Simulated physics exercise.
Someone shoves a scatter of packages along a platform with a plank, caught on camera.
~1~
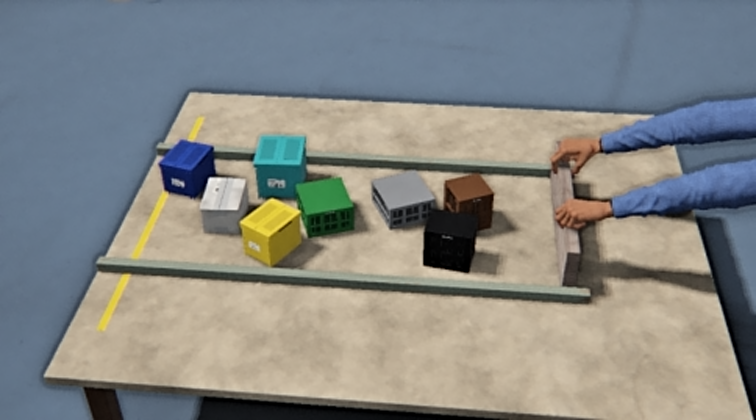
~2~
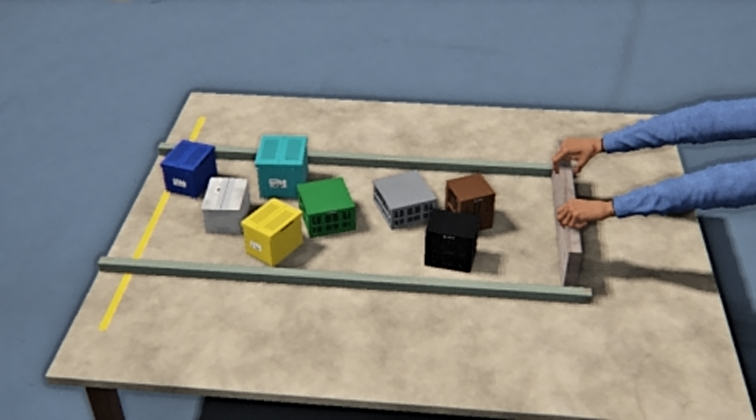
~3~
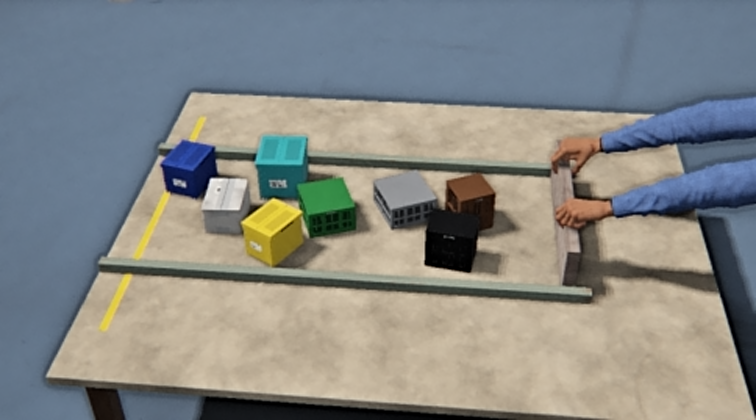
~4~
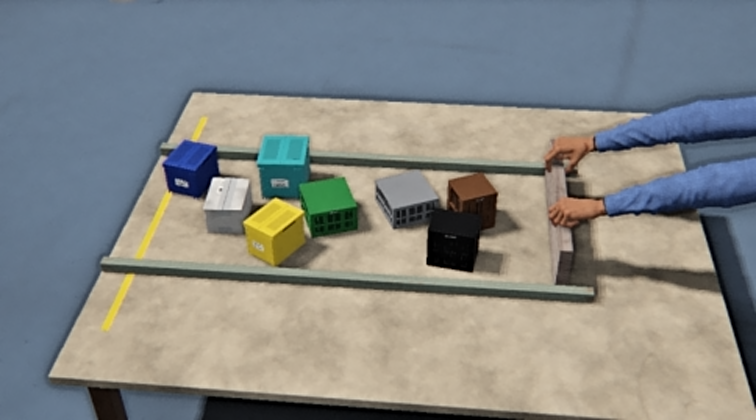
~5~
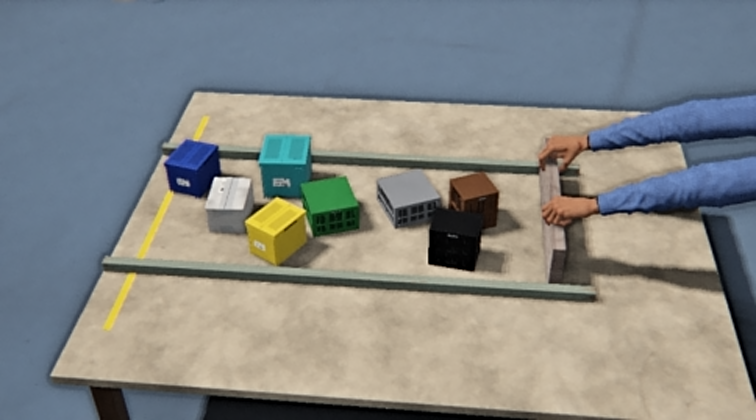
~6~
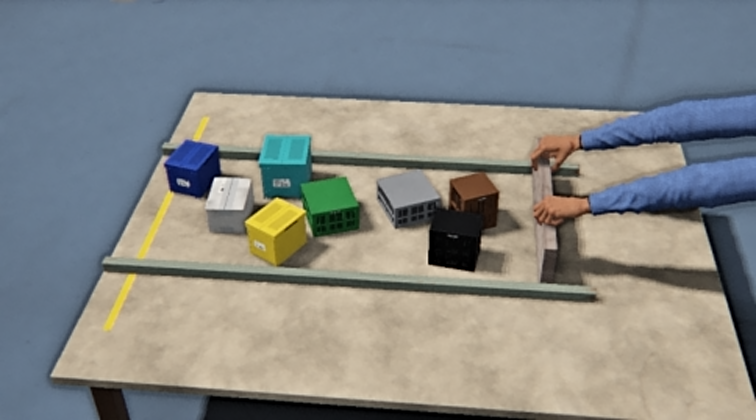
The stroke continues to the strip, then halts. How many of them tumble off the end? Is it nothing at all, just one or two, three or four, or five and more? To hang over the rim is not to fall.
It is five and more.
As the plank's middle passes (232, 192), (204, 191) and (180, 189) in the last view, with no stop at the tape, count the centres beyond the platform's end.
3; 4; 6.
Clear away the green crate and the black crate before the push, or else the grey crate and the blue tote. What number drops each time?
First try 4, second try 3.
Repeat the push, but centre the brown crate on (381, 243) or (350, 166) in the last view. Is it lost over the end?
First it does not stay, second it does not drop.
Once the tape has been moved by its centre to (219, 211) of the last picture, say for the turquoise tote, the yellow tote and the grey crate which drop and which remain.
Lab note: Turquoise tote comes off; yellow tote is safe; grey crate is safe.
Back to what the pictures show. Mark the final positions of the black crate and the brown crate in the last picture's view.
The black crate stops around (123, 223); the brown crate around (149, 180).
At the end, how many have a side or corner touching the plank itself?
At rest, 2 are in contact.
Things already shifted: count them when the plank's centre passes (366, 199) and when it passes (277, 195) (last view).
So far 7, and 8 at the second.
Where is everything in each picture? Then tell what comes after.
In the first frame, blue tote (189, 169); white parcel (225, 206); turquoise tote (282, 168); plank (564, 212); tape (158, 208).
In the second frame, white parcel (227, 206); brown crate (469, 204).
In the third frame, turquoise tote (283, 168); yellow tote (274, 234).
In the fourth frame, blue tote (192, 169); black crate (454, 240).
In the fifth frame, white parcel (230, 205); grey crate (408, 198).
In the sixth frame, blue tote (194, 169); white parcel (230, 205); turquoise tote (287, 167); plank (543, 209); tape (164, 208).
Early on, none off yet; blue tote at rest near (194, 169); white parcel at rest near (230, 205); turquoise tote at rest near (287, 167).
A while later, none off yet; blue tote travelled about its own width near (152, 166); white parcel travelled well along near (137, 212); turquoise tote travelled well along near (196, 159).
Finally, the number that fall off is five or more; lost, grey crate, green crate, yellow tote, turquoise tote, white parcel and blue tote.
